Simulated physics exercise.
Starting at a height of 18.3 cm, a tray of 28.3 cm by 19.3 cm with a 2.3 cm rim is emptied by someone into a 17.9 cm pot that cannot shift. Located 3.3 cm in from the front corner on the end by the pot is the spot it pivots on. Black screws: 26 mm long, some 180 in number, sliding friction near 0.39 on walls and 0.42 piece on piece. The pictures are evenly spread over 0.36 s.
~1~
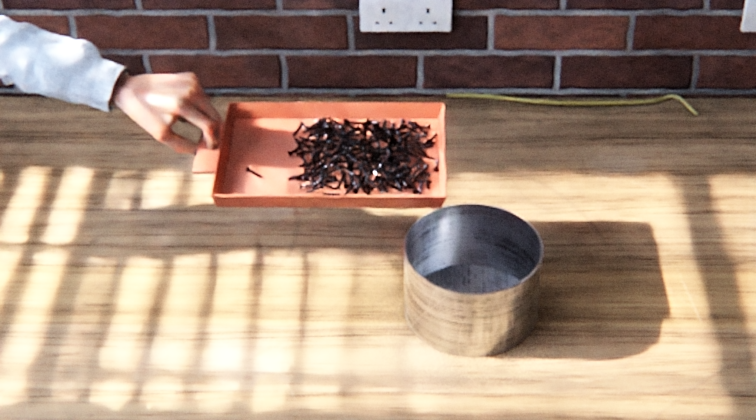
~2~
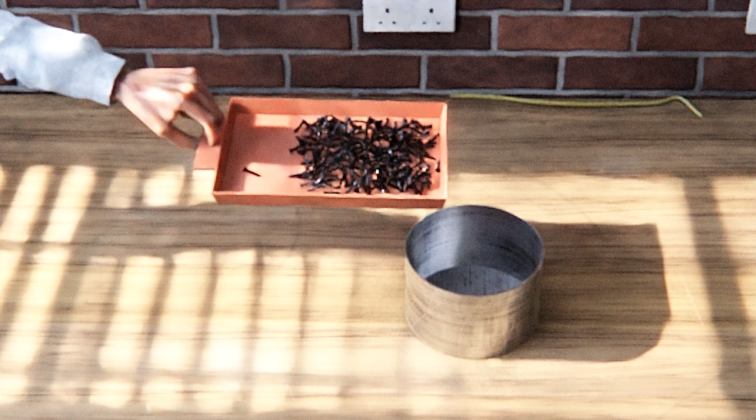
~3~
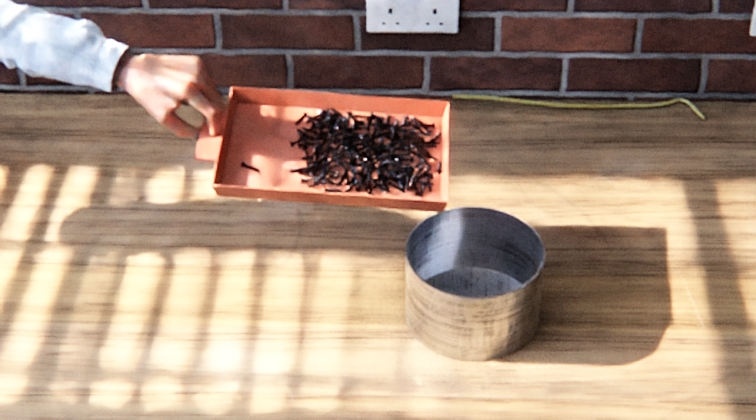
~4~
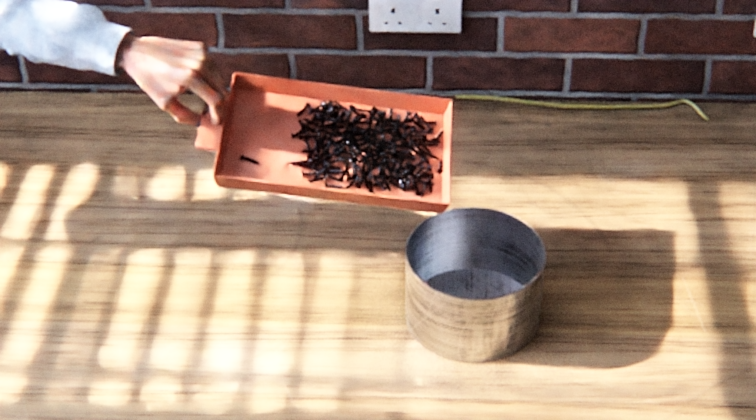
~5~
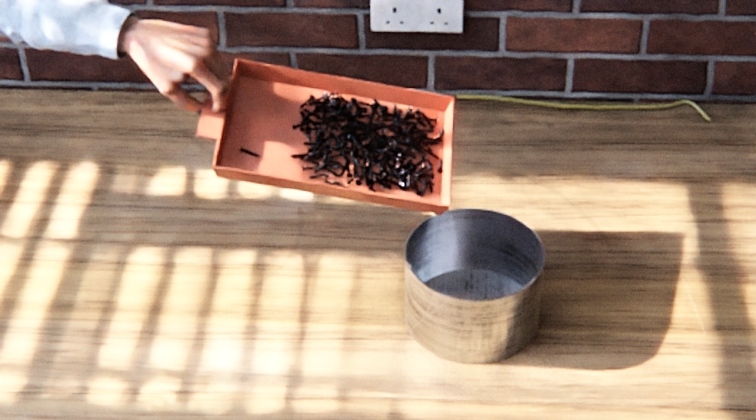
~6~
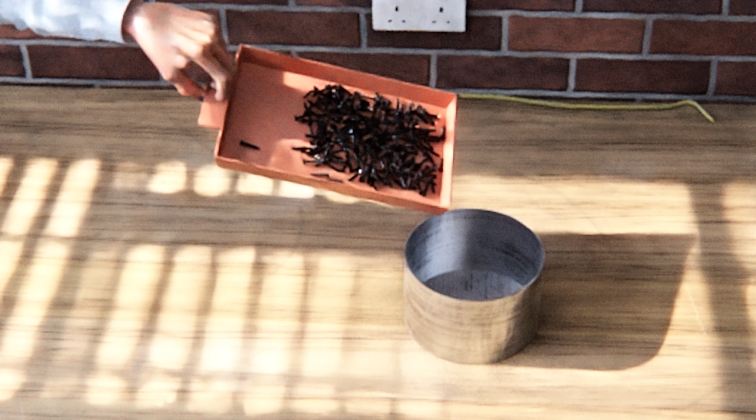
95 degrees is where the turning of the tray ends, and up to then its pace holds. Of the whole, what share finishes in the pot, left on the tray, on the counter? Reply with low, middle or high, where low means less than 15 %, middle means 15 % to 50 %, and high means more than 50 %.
My answer: Pot - high; left on the tray - low; counter - low.
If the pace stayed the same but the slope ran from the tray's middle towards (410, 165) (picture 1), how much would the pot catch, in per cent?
Roughly 60 % of the pieces.
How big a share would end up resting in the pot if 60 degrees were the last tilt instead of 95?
5 per cent.
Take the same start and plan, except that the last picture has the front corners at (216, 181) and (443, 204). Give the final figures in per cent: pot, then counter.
Split: Pot = 70, counter = 30.
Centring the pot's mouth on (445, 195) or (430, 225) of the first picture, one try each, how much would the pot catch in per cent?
I'd say close to 10 percent for the first spot and 75 percent for the second.
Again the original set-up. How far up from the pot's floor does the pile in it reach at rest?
Measured height: Approx. 3.0 cm.
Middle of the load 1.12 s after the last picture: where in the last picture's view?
Around (459, 196).
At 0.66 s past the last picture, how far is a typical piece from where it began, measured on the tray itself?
8 cm.
Then, 0.66 s after the last picture, tilt 53 degrees; the tray holds 100 %, the pot 0 %.
Then, 1.12 s after the last picture, tilt 78 degrees; the tray holds 65 %, the pot 25 %.
Then, 1.64 s after the last picture, tilt 95 degrees; the tray holds 0 %, the pot 100 %.
In the end, pot 100 %, tray 0 %, counter 0 %.
